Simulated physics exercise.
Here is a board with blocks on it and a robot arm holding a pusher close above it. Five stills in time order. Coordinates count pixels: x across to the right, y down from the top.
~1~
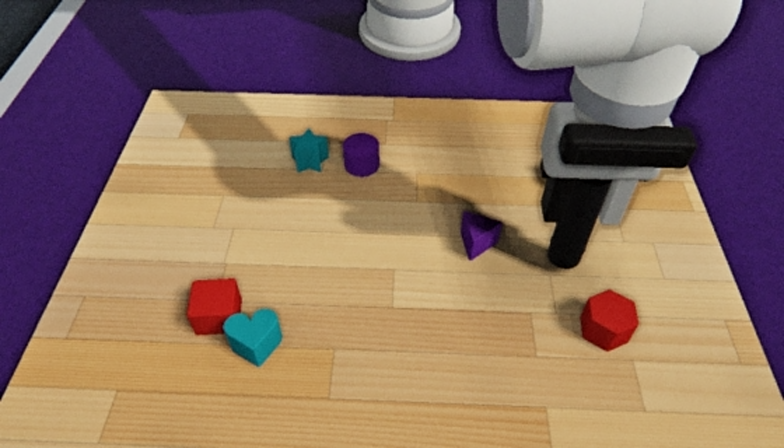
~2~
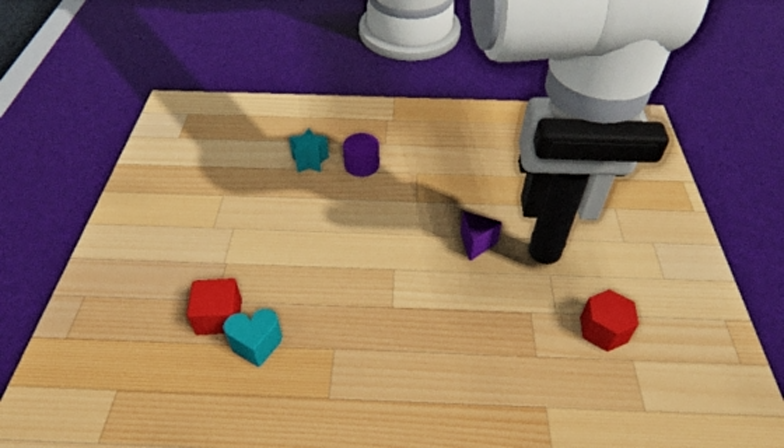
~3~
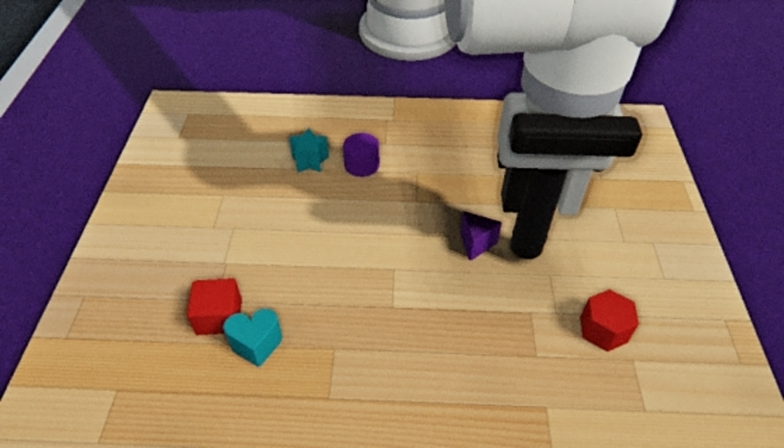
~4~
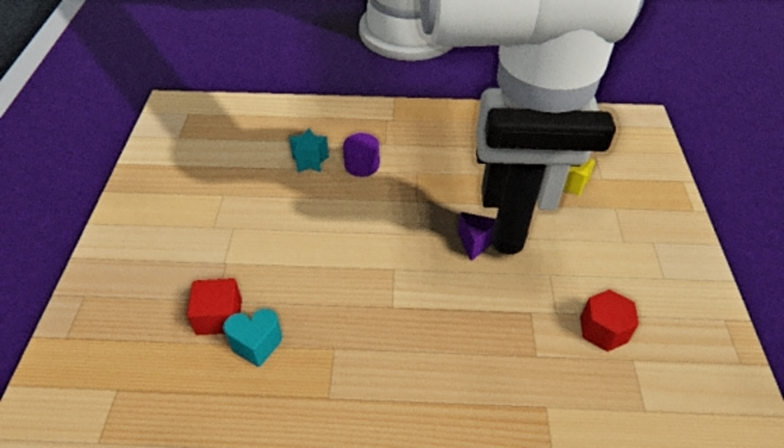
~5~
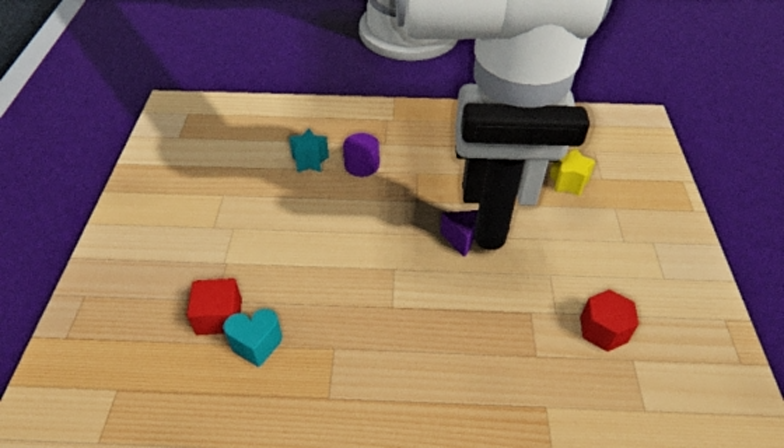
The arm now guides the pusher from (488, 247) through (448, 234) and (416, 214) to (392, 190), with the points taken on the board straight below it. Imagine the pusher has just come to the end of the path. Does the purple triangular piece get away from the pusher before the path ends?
The answer is yes.
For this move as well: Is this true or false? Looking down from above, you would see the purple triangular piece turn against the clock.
The statement is true.
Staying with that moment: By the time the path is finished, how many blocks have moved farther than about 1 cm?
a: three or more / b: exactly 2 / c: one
That would be c.
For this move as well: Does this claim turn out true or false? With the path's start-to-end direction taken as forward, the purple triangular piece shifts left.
That is true.
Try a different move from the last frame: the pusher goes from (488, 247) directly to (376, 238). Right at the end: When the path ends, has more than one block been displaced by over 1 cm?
Answer: No.
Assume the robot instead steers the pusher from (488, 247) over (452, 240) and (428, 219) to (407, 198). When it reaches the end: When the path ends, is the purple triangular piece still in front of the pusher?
No - that is not the case.
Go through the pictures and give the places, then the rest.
In the first picture, lower end of the pusher (563, 257), tops of blocks, purple circular block (361, 144), purple triangular piece (480, 224).
In the second picture, pusher (545, 253), blocks as before.
In the third picture, pusher (526, 248), blocks as before.
In the fourth picture, pusher (508, 243), blocks as before.
In the fifth picture, pusher (490, 239), purple circular block (361, 144), purple triangular piece (464, 219).
The first path, step by step. One third of the way, pusher (448, 225); purple triangular piece (421, 207), turned 15° anticlockwise.
Two thirds of the way, pusher (415, 204); purple triangular piece (388, 197), turned 40° anticlockwise.
At the end, pusher (393, 181); purple circular block not moved; purple triangular piece (383, 196), turned 55° anticlockwise.
